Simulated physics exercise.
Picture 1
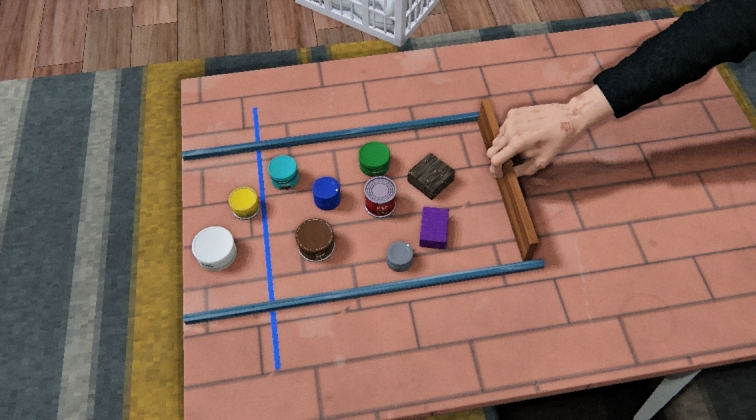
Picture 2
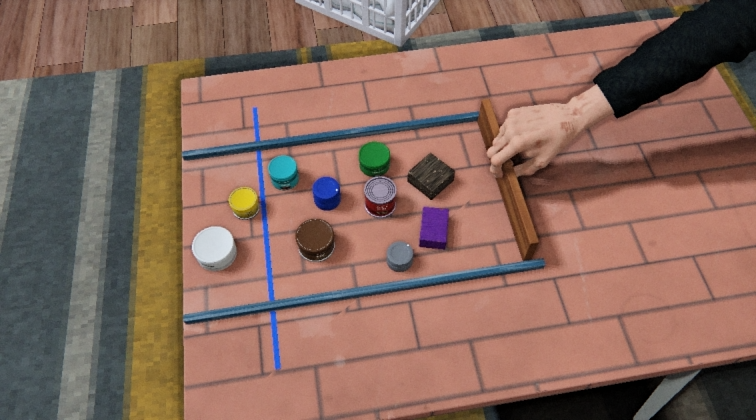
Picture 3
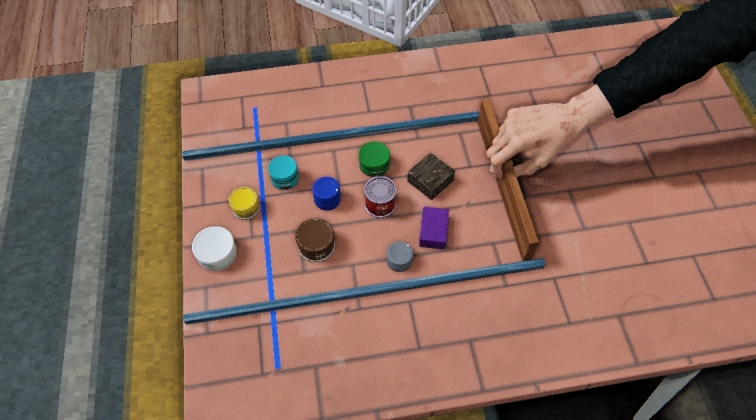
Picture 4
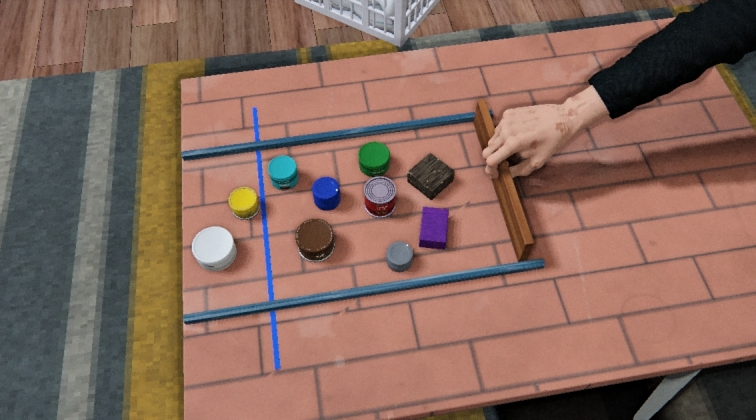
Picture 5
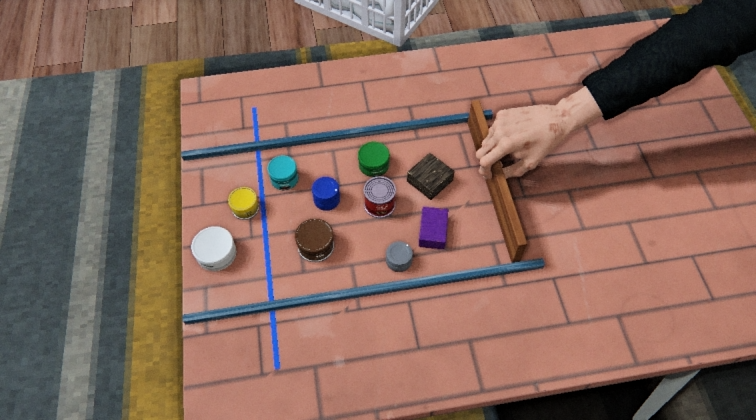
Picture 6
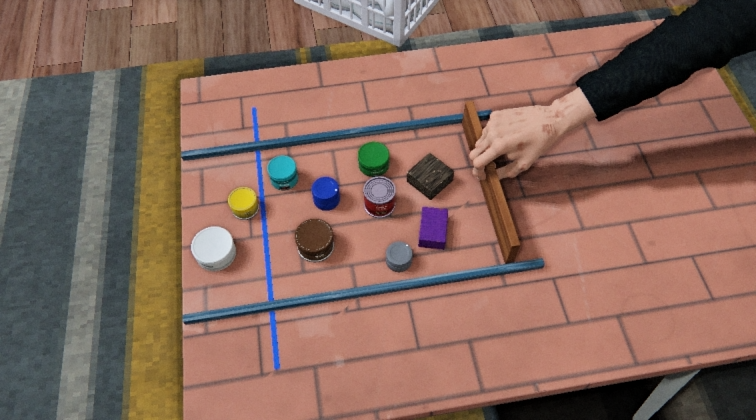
A hand slides a wooden board slightly left toward small tubs and blocks, which stay still.
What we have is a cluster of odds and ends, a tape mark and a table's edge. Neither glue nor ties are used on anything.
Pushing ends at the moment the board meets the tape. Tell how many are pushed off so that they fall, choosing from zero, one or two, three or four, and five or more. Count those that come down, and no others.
The count is zero.
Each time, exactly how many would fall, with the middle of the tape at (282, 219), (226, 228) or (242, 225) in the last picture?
In order: 0, 4 and 2.
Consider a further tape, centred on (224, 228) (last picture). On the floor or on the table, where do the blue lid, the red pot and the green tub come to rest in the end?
Blue lid goes off, red pot stays put, green tub stays put.
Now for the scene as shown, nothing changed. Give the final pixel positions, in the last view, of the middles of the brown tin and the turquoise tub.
Final positions - brown tin around (220, 254), turquoise tub around (214, 177).
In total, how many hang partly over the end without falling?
That adds up to 2.
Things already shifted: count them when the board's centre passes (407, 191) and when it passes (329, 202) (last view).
I count 5 first and 8 after.
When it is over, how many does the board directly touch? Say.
Number in contact with it: 5.
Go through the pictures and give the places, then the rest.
In the first frame, white tub (215, 249); yellow tin (245, 203); turquoise tub (284, 173); board (505, 177); tape (265, 222).
In the second frame, yellow tin (245, 204); purple block (434, 228).
In the third frame, turquoise tub (284, 173); grey lid (400, 257).
In the fourth frame, white tub (215, 249); red pot (380, 198).
In the fifth frame, yellow tin (244, 204); brown tin (315, 241).
In the sixth frame, white tub (214, 249); yellow tin (244, 204); turquoise tub (283, 173); board (488, 179); tape (264, 222).
Early on, none off yet; white tub at rest near (214, 249); yellow tin at rest near (244, 204); turquoise tub at rest near (283, 173).
Finally, the number that fall off is zero.
